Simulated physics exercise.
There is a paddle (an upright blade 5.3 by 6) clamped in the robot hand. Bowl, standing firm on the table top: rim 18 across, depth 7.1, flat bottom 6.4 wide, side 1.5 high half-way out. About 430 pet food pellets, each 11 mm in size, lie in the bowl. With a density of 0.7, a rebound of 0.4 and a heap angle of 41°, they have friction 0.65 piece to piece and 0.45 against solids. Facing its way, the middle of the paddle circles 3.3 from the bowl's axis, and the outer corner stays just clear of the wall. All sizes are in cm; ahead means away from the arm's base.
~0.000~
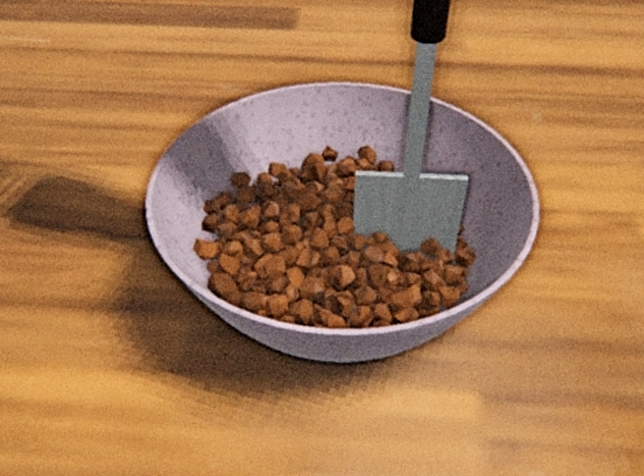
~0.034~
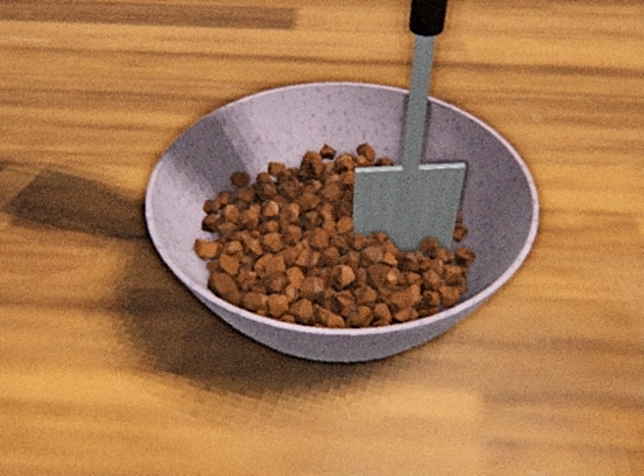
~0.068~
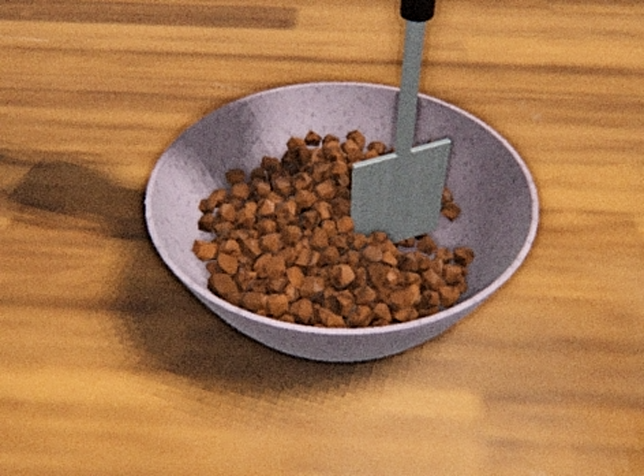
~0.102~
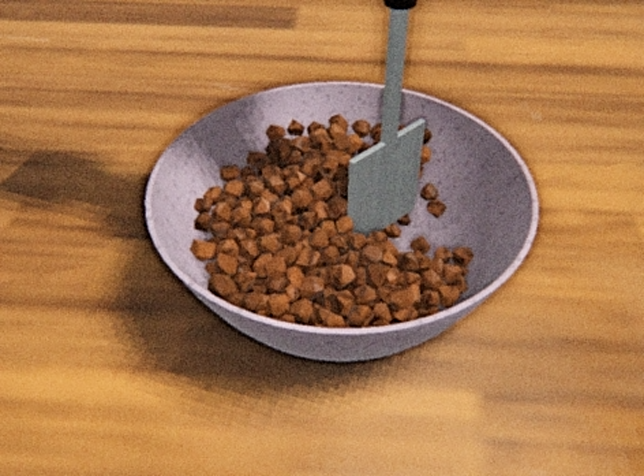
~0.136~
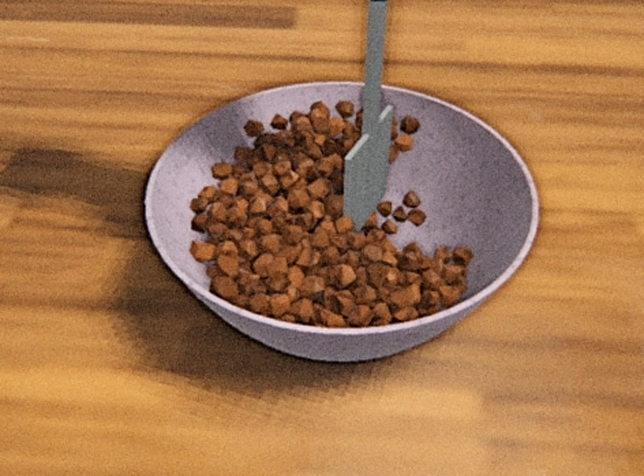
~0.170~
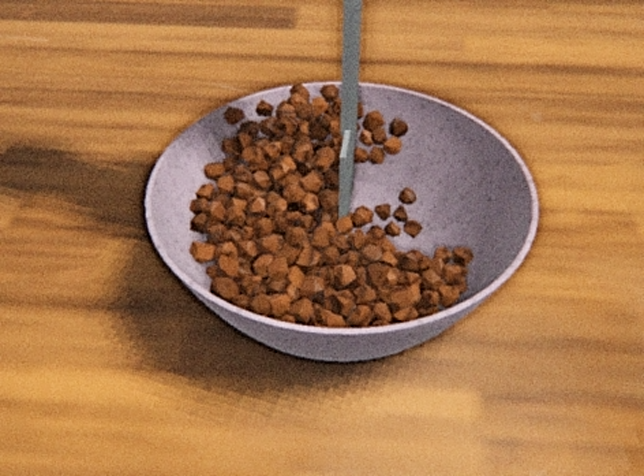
A flat grey paddle sweeping leftward and turning edge-on through brown pellets in a pale bowl, pushing them toward the far rim.
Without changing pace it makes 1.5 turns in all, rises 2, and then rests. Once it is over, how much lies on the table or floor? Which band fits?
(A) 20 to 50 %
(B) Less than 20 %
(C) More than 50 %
B, less than 20 %.
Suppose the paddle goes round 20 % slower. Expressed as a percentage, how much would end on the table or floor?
5 %.
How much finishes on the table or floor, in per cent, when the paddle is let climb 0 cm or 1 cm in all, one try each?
About 20 per cent on the first try and 15 per cent on the second.
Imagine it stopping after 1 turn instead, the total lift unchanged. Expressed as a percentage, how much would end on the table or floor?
Estimate: Near 10 %.
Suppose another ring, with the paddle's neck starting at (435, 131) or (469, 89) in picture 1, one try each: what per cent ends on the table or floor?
I'd put it at around 15 and 0 percent.
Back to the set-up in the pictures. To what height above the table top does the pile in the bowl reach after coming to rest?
About 7.0 centimetres.
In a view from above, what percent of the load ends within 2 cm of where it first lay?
I'd put it at about 10 in a hundred.
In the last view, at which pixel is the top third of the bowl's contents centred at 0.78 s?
I'd point to about (344, 153).
After 0.48 s, 263° round, highest piece 9 above the table; 412 in the bowl, 5 on the table or floor, 17 in flight or on the tool.
After 0.78 s, 80° round, highest piece 9 above the table; 384 in the bowl, 45 on the table or floor, 5 in flight or on the tool.
After 1.14 s, 180° round, highest piece 8 above the table; 378 in the bowl, 56 on the table or floor.
After 1.84 s, 180° round, highest piece 8 above the table; 378 in the bowl, 56 on the table or floor.
In the end, 378 in the bowl, 56 on the table or floor. That is 13 % on the table or floor.
